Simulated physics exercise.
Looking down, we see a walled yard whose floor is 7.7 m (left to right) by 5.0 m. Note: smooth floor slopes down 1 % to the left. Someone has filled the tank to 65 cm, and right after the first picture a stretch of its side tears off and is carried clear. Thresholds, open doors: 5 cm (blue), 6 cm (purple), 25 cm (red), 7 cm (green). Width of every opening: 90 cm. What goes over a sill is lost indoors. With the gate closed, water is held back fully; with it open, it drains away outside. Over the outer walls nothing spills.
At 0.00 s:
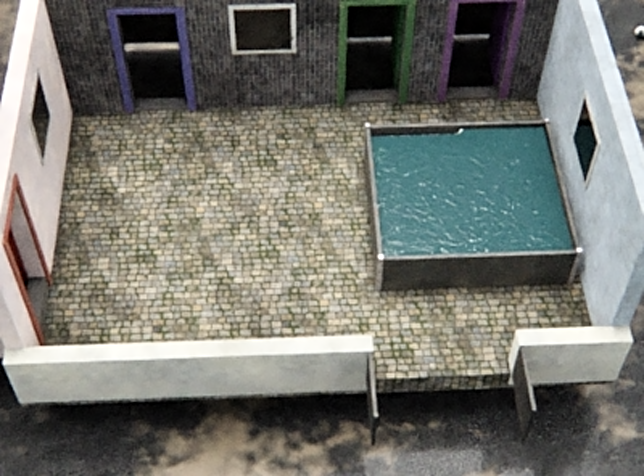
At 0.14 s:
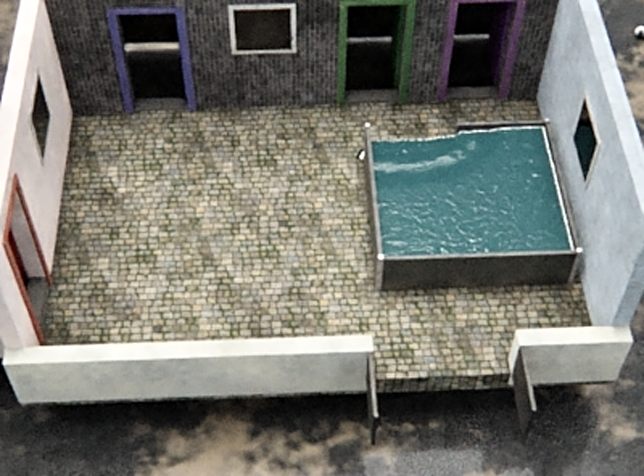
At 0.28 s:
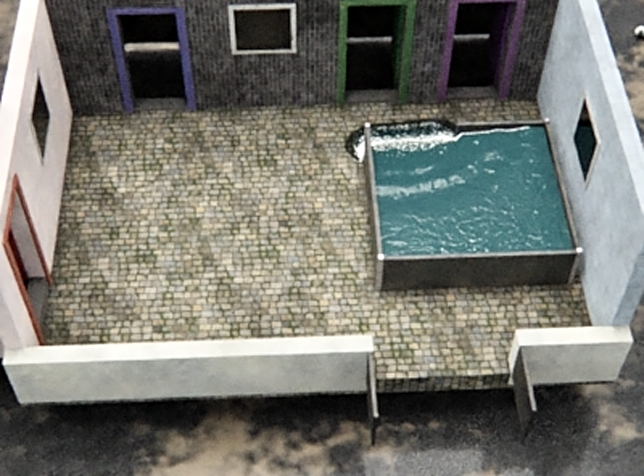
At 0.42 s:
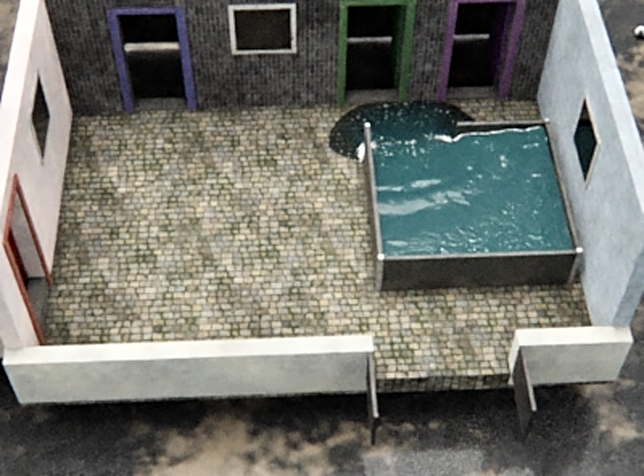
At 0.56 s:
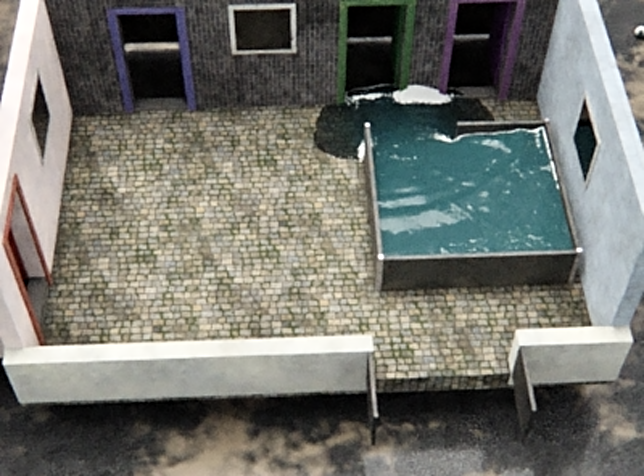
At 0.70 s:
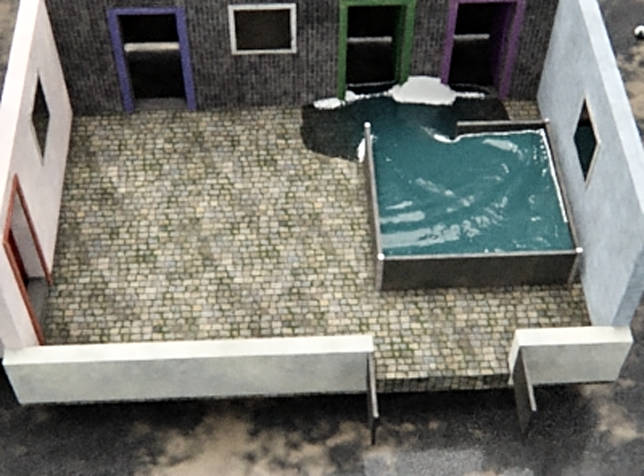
The video shows a walled, stone-paved courtyard with a tank of blue-green water at right; water breaks out through its far side, spreads over the paving toward the back wall, splashes white near the doorways, and creeps left.
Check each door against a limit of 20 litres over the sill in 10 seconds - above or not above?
Check: Blue door not above; purple door above; red door not above; green door above.
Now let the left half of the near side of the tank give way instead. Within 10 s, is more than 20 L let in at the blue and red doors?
At the blue door the limit is not exceeded; at the red door it is not exceeded.
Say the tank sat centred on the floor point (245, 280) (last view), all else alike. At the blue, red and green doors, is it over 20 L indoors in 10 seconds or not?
Blue: Too much; red: Within limit; green: Within limit.
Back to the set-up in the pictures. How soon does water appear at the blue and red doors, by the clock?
Arrival: Blue 1.8 s, red 3.8 s.
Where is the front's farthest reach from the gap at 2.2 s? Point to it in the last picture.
I'd put it close to (128, 117).
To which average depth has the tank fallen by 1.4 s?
It averages close to 49 centimetres.
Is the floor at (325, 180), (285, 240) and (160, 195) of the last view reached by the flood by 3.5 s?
Status of the three spots: Free of it, free of it, inundated.
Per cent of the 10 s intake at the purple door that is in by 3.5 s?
Roughly 65 percent is in by then.
After 1.4 s water covers 15 % of the floor and is deepest (46 cm) near (414, 107); blue door not reached, purple door 16 cm at the sill, 31 L in, red door not reached, green door 32 cm at the sill, 208 L in.
After 2.2 s water covers 25 % of the floor and is deepest (44 cm) near (414, 107); blue door 5 cm at the sill, 0 L in, purple door 15 cm at the sill, 64 L in, red door not reached, green door 39 cm at the sill, 479 L in.
After 3.5 s water covers 45 % of the floor and is deepest (32 cm) near (414, 107); blue door 5 cm at the sill, 0 L in, purple door 12 cm at the sill, 114 L in, red door not reached, green door 28 cm at the sill, 790 L in.
After 6.0 s water covers 65 % of the floor and is deepest (22 cm) near (348, 109); blue door 4 cm at the sill, 0 L in, purple door 9 cm at the sill, 148 L in, red door 6 cm at the sill, 0 L in, green door 21 cm at the sill, 1108 L in.
After 10.0 s water covers 90 % of the floor and is deepest (14 cm) near (39, 366); blue door 3 cm at the sill, 0 L in, purple door 7 cm at the sill, 173 L in, red door 13 cm at the sill, 0 L in, green door 13 cm at the sill, 1312 L in.
